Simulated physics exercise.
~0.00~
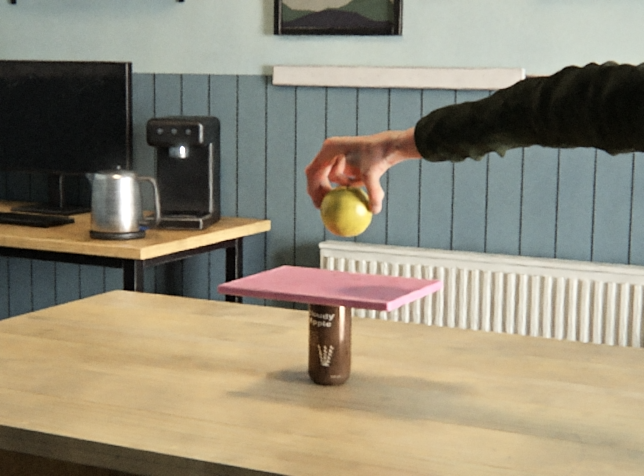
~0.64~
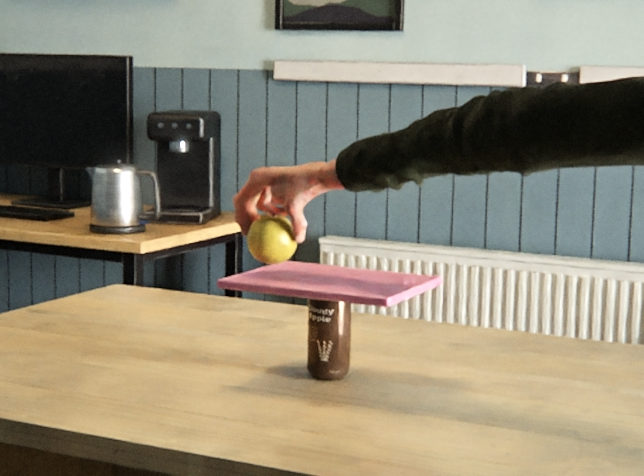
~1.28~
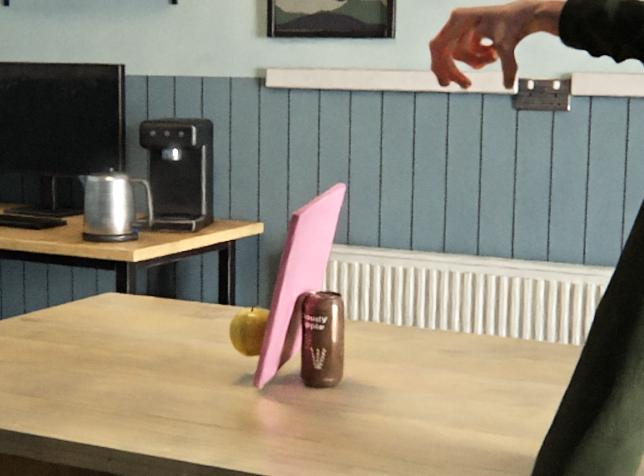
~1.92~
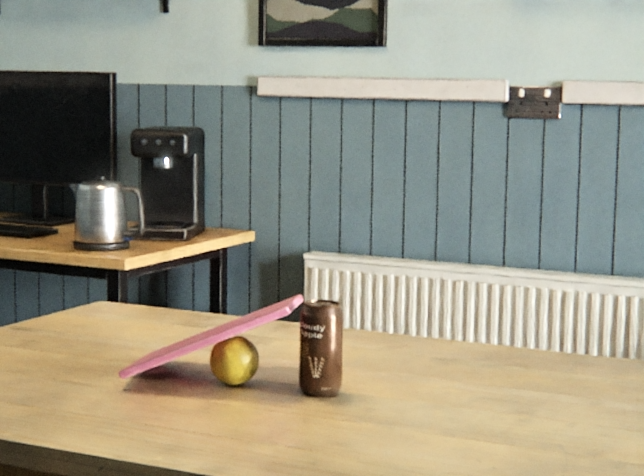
Pink board balanced on a brown can tipping over as a hand releases a yellow apple on its left edge, both falling.
